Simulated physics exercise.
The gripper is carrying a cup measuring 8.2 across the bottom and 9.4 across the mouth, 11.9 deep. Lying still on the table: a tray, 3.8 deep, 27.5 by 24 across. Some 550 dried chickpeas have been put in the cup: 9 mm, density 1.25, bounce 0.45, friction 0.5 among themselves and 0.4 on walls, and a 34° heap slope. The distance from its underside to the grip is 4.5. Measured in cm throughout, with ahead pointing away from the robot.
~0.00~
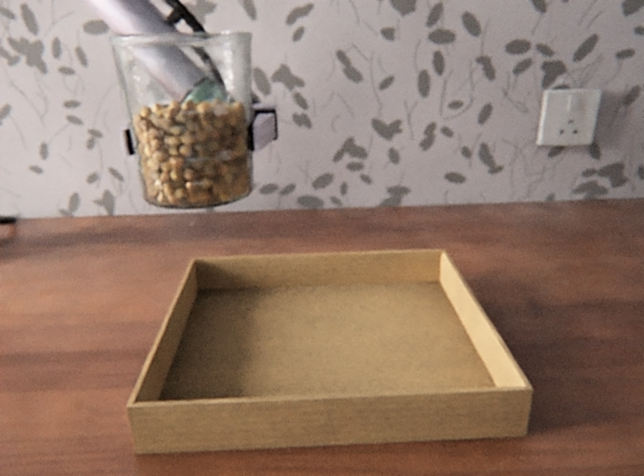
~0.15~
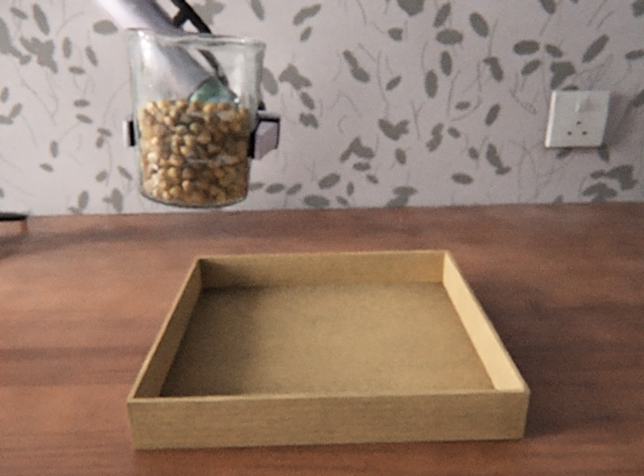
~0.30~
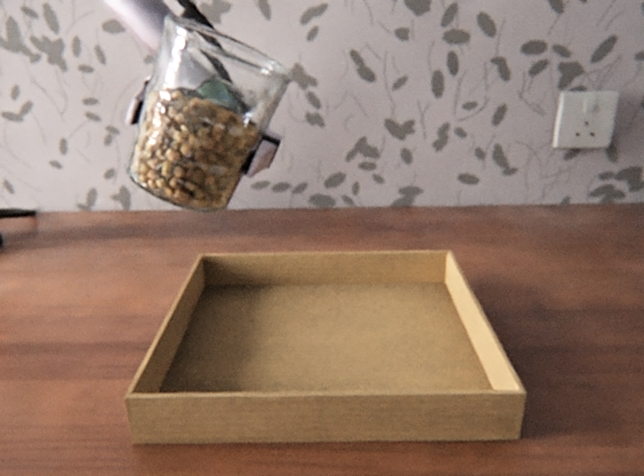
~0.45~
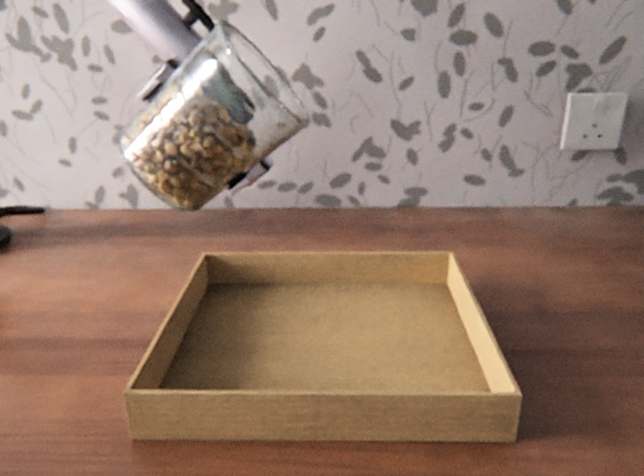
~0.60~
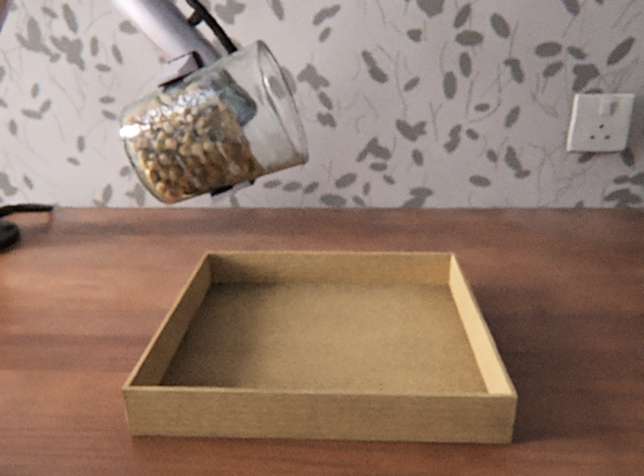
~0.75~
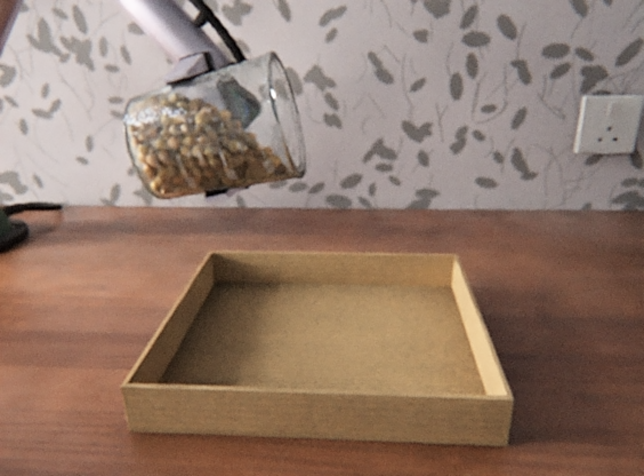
The clip shows a gripper holding a clear cup partly filled with dried chickpeas above an empty, shallow square tray on a wooden table, then tilting it to the right until it is nearly horizontal, the chickpeas shifting toward its mouth.
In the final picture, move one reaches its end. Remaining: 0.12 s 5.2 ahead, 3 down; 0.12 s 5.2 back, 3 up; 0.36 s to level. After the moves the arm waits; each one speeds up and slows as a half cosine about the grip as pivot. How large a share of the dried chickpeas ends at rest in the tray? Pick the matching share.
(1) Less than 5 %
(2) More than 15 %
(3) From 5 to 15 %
More than 15 %.
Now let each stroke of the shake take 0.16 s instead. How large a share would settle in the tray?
Roughly 15 in a hundred.
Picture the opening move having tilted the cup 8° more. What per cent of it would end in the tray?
Then something close to 40 in a hundred.
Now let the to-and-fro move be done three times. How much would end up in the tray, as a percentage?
Estimate for that case: 35 %.
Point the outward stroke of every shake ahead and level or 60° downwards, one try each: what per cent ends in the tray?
I'd say close to 45 percent for the first and close to 10 percent for the second.
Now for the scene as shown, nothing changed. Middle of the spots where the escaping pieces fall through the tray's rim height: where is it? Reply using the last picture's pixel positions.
Look at roughly (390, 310) in the last picture.
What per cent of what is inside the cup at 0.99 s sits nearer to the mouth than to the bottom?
55 %.
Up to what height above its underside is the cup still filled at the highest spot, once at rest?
Some 7.0 cm.
By 0.99 s, tilted 77° forward, highest piece 22 above the table; 471 in the cup, 1 in the tray, 80 in flight or on a rim.
By 1.23 s, tilted 19° forward, highest piece 26 above the table; 408 in the cup, 117 in the tray, 13 on the table or floor, 14 in flight or on a rim.
By 1.55 s, level, highest piece 23 above the table; 408 in the cup, 125 in the tray, 19 on the table or floor.
By 2.60 s, level, highest piece 23 above the table; 408 in the cup, 125 in the tray, 19 on the table or floor.
Final count, 408 in the cup, 125 in the tray, 19 on the table or floor. That is 23 % in the tray.
